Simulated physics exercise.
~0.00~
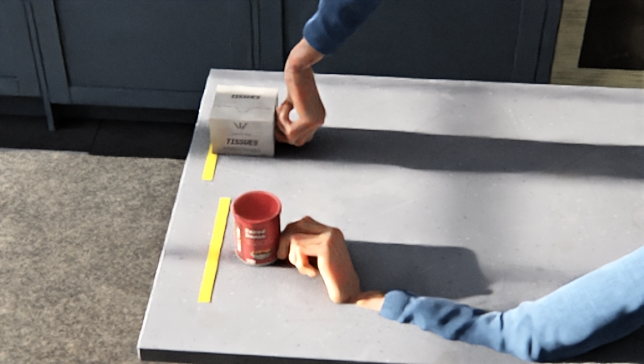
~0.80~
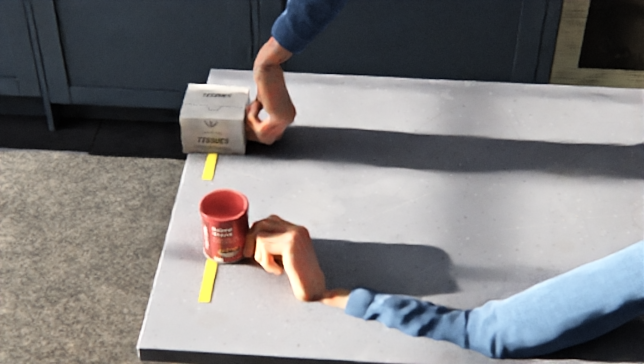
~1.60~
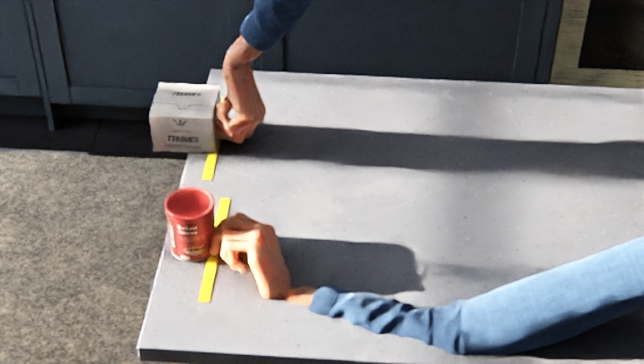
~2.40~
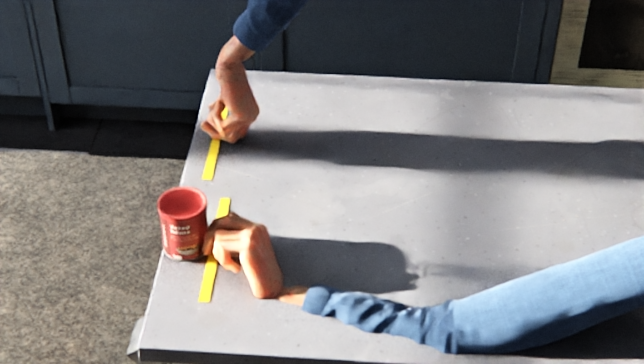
At the start, a white box and a red pot stand on a grey table, each with a hand behind it, just right of two strips of yellow tape near the left edge. The hands push both items left across the tape. The box moves farther out until it sticks out past the table's edge, while the upright pot slides close to the edge beside it. The box then tips off and drops out of sight. At the end, the red pot still stands upright on the table, with the fingertips at the tape.
